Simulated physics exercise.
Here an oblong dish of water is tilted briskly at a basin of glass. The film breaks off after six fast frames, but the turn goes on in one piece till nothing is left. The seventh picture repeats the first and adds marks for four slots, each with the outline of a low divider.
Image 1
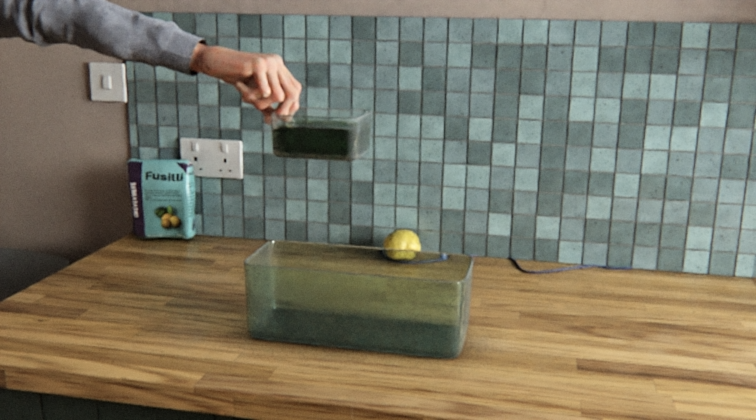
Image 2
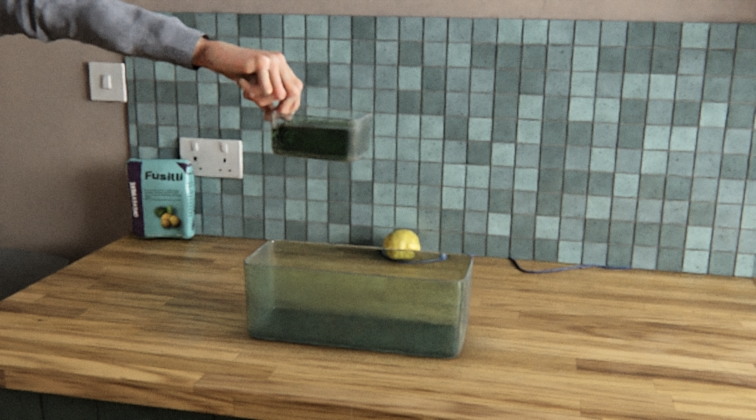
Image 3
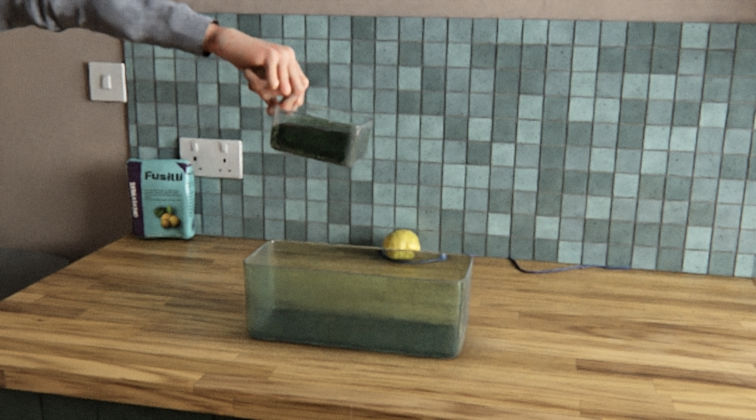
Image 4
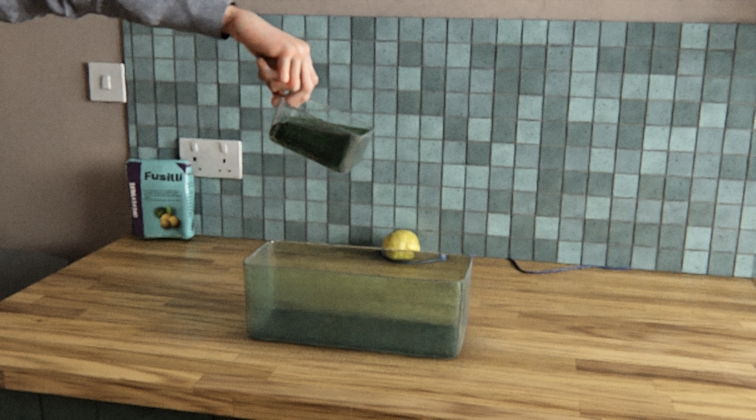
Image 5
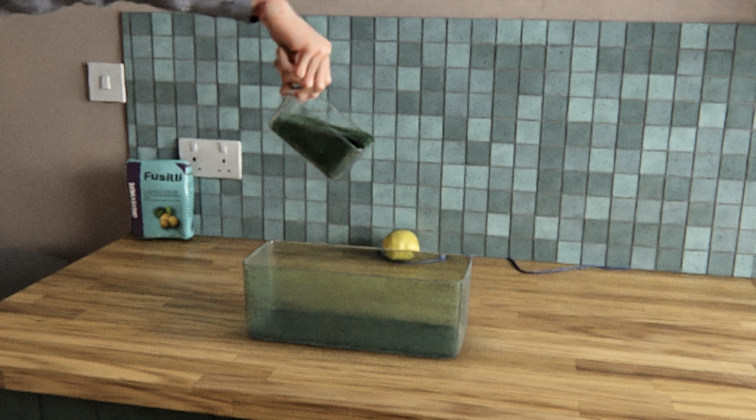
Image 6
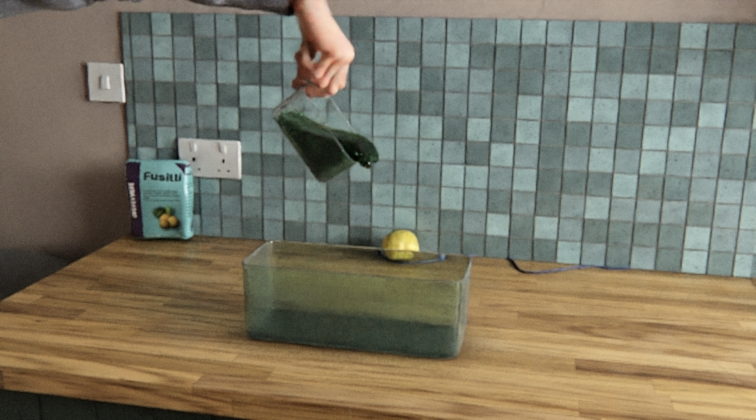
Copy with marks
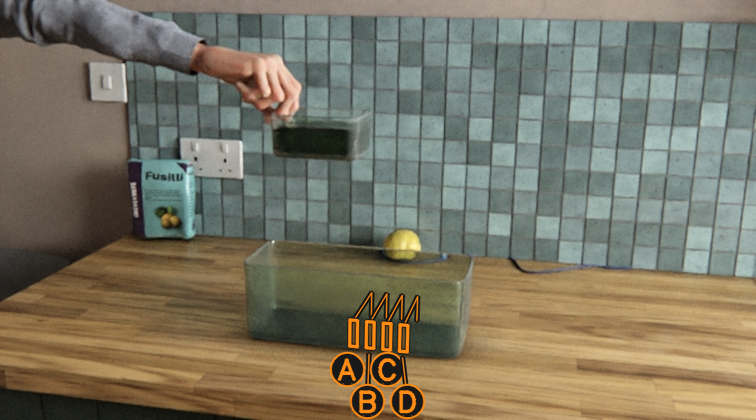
On a wooden kitchen counter against teal tiles, a hand holds a small oblong glass dish of dark green liquid level above a larger glass basin. The hand tips the dish down to the right, slightly, then steeply, and the liquid slides toward the lip and begins bulging over it.
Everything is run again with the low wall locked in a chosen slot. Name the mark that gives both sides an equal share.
It is C.
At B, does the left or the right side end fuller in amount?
The right one.
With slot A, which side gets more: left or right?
The right one.
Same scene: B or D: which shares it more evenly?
That is slot B.
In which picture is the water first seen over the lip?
In picture 5.
On the marked copy, A at (352, 352); B at (369, 353); C at (385, 355); D at (402, 357).
Choosing A, about 13 % ends left of the wall and 82 % right of it; 4 % is lost outside.
Choosing B, about 28 % ends left of the wall and 67 % right of it; 5 % is lost outside.
Choosing C, about 47 % ends left of the wall and 48 % right of it; 6 % is lost outside.
Choosing D, about 77 % ends left of the wall and 16 % right of it; 7 % is lost outside.
